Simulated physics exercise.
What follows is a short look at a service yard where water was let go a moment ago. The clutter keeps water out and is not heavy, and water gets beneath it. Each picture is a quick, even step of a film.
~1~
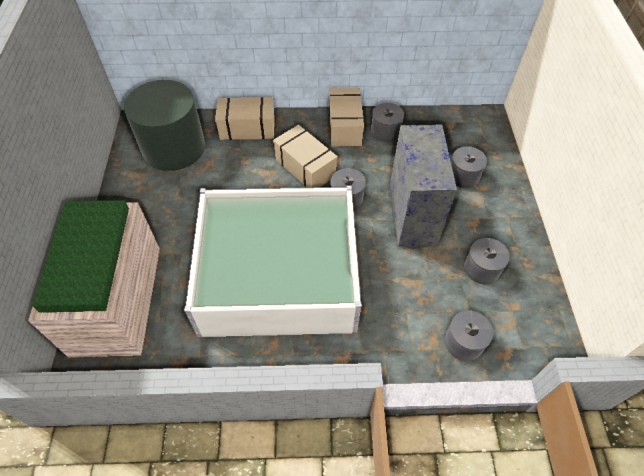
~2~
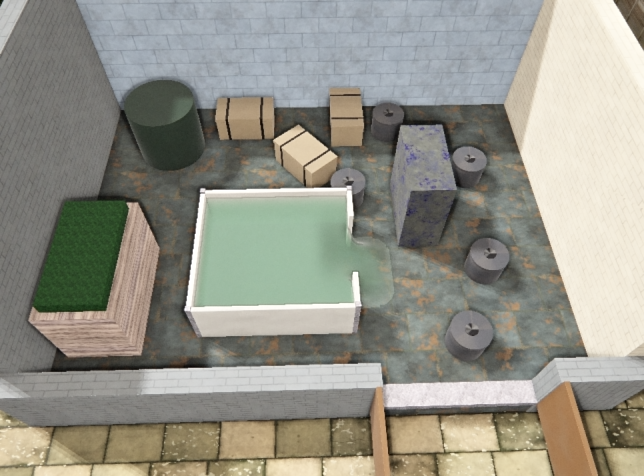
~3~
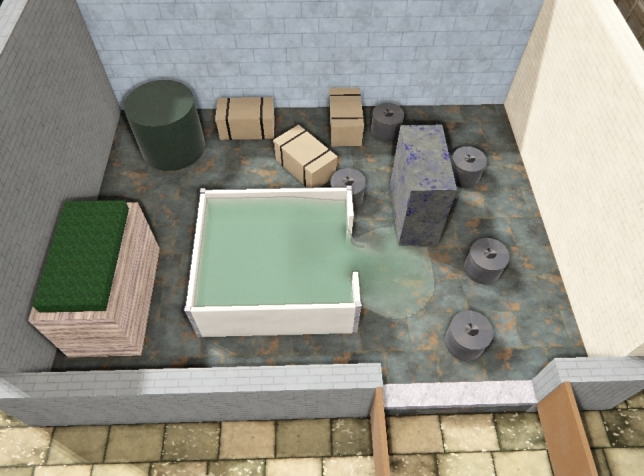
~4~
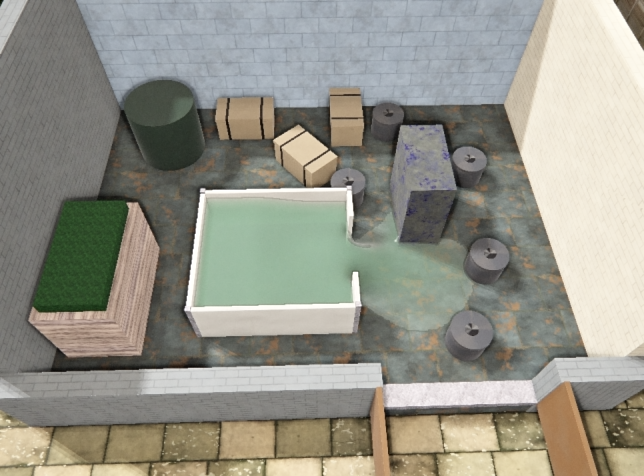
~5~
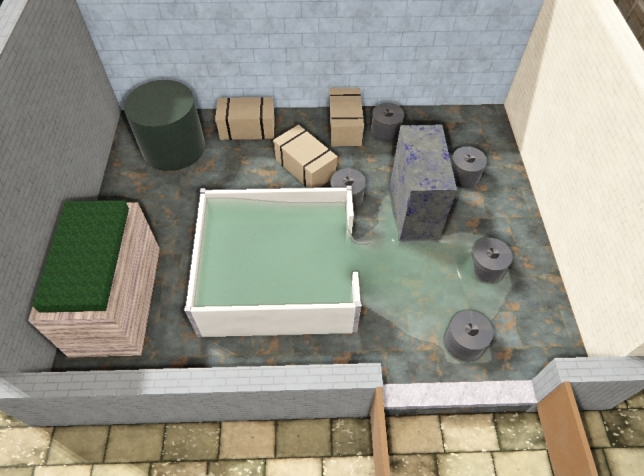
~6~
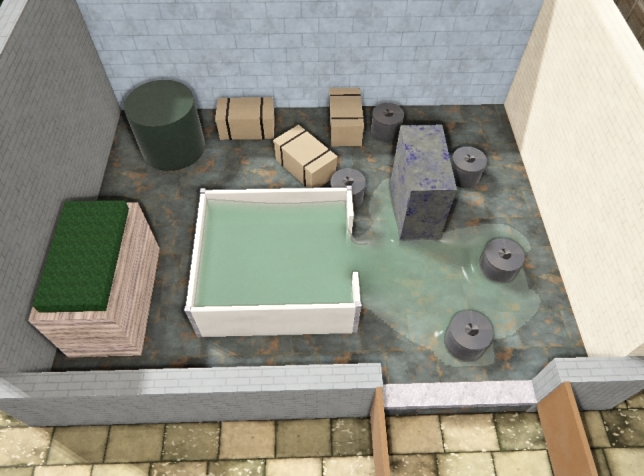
Pale green water poured through a gap that opened in the right side of a white-walled pool and spread across the yard floor, nudging one gray tub slightly right while everything else stayed put.
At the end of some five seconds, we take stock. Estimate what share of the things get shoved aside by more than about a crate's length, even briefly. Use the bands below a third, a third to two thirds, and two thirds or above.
It falls a third to two thirds.
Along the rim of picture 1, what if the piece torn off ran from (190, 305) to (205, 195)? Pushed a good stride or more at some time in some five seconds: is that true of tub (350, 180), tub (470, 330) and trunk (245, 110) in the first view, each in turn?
First stays short of it, second stays short of it, third covers that distance.
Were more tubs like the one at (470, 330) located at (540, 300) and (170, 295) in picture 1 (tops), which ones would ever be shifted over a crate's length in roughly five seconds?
First: Covers that distance; second: Stays short of it.
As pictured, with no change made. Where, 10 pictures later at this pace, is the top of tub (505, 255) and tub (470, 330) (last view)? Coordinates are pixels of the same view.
First top about at (555, 258); second top about at (498, 388).
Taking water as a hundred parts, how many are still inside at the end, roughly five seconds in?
Close to 88 percent of it stays.
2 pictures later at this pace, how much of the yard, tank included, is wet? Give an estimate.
Near 30 %.
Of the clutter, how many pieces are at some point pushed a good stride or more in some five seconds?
I count 3 of them.
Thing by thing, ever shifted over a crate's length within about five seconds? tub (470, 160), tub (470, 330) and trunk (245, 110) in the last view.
In the order given: Fell short, covered the distance, fell short.
A moment on, 1 of 8 are well off their spots; 0 afloat.
Next, 2 of 8 are well off their spots; 1 afloat.
Later, 2 of 8 are well off their spots; 1 afloat.
In the end, 3 of 8 are well off their spots, and 3 have been at some point; 2 afloat.
